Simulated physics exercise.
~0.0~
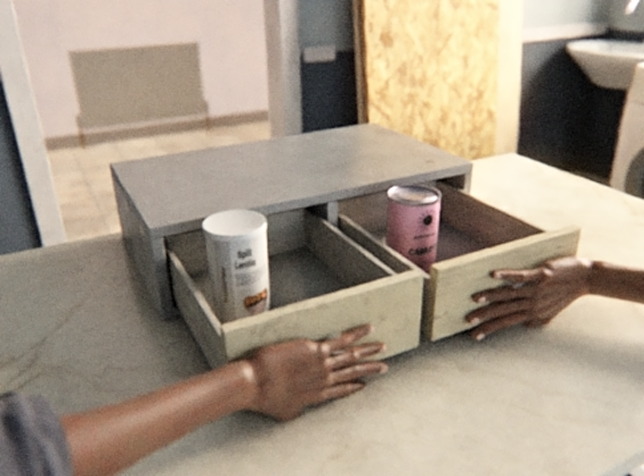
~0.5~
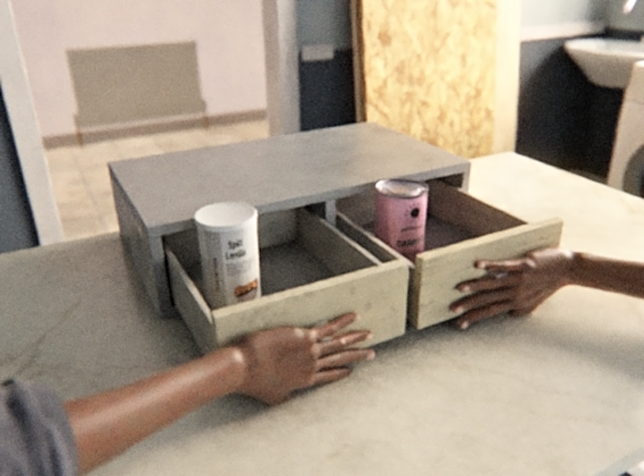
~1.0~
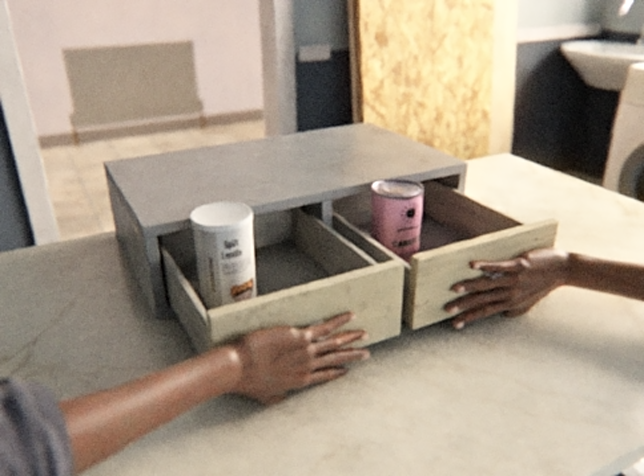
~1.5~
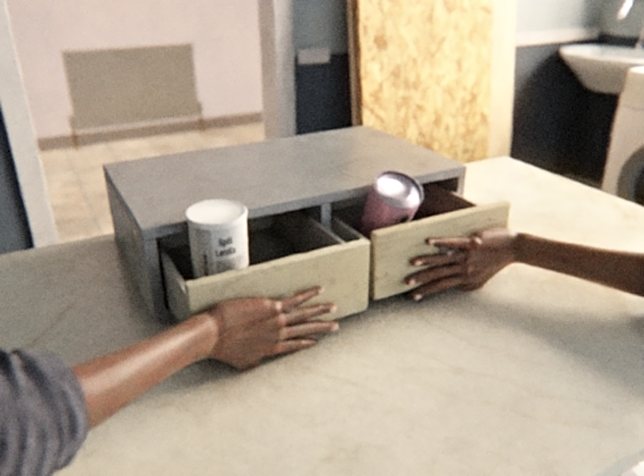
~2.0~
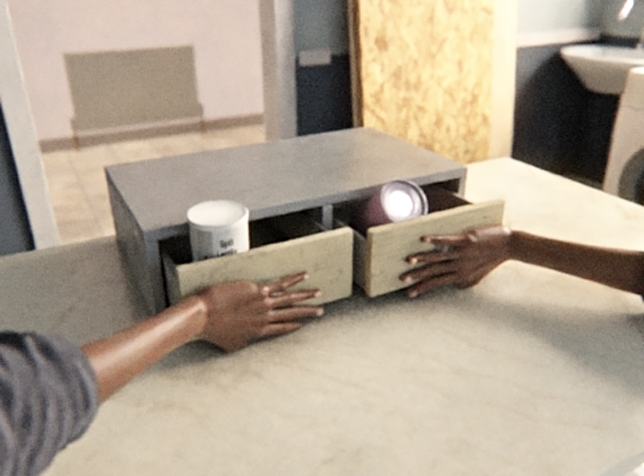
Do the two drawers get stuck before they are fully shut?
Yes, both the left drawer and the right drawer jam and are still partly open at the end.
